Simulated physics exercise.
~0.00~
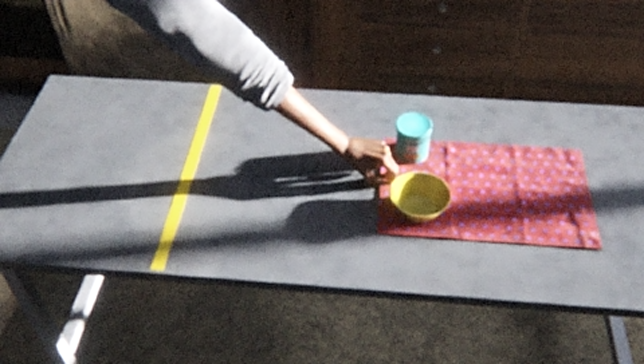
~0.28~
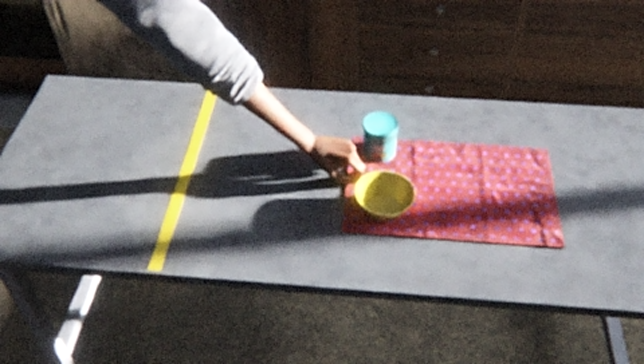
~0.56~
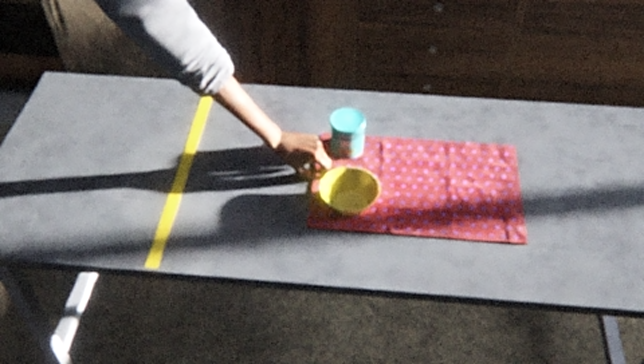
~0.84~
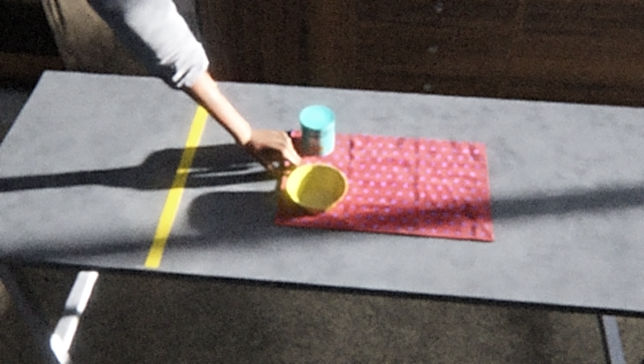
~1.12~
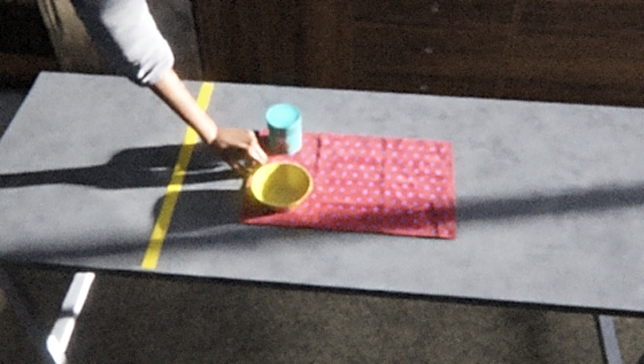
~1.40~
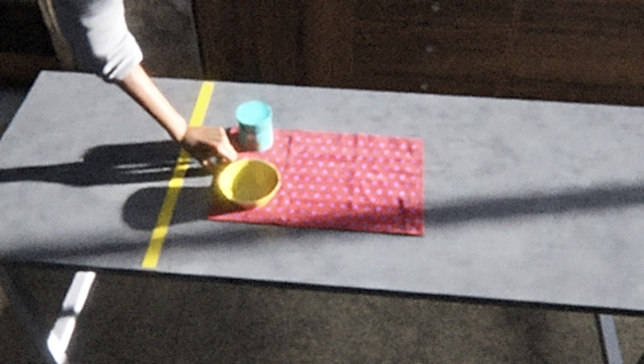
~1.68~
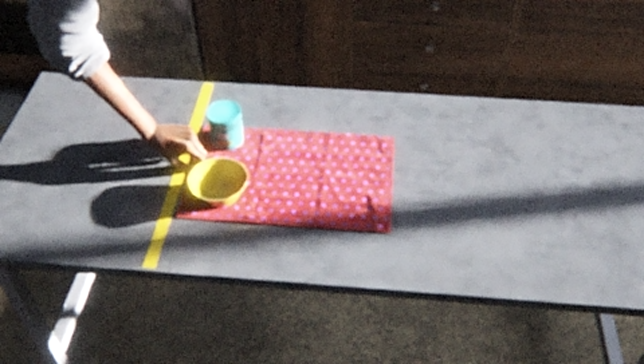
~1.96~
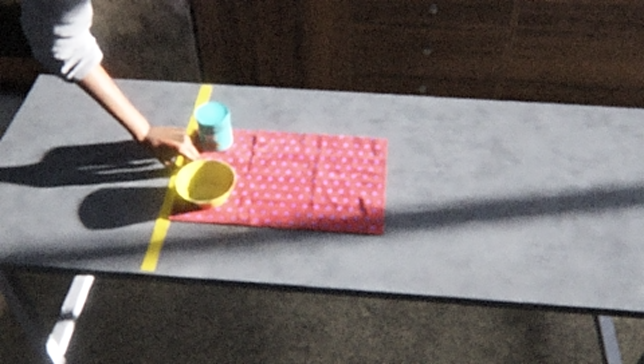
A hand tows a red cloth left to yellow tape, bowl and tin still aboard.
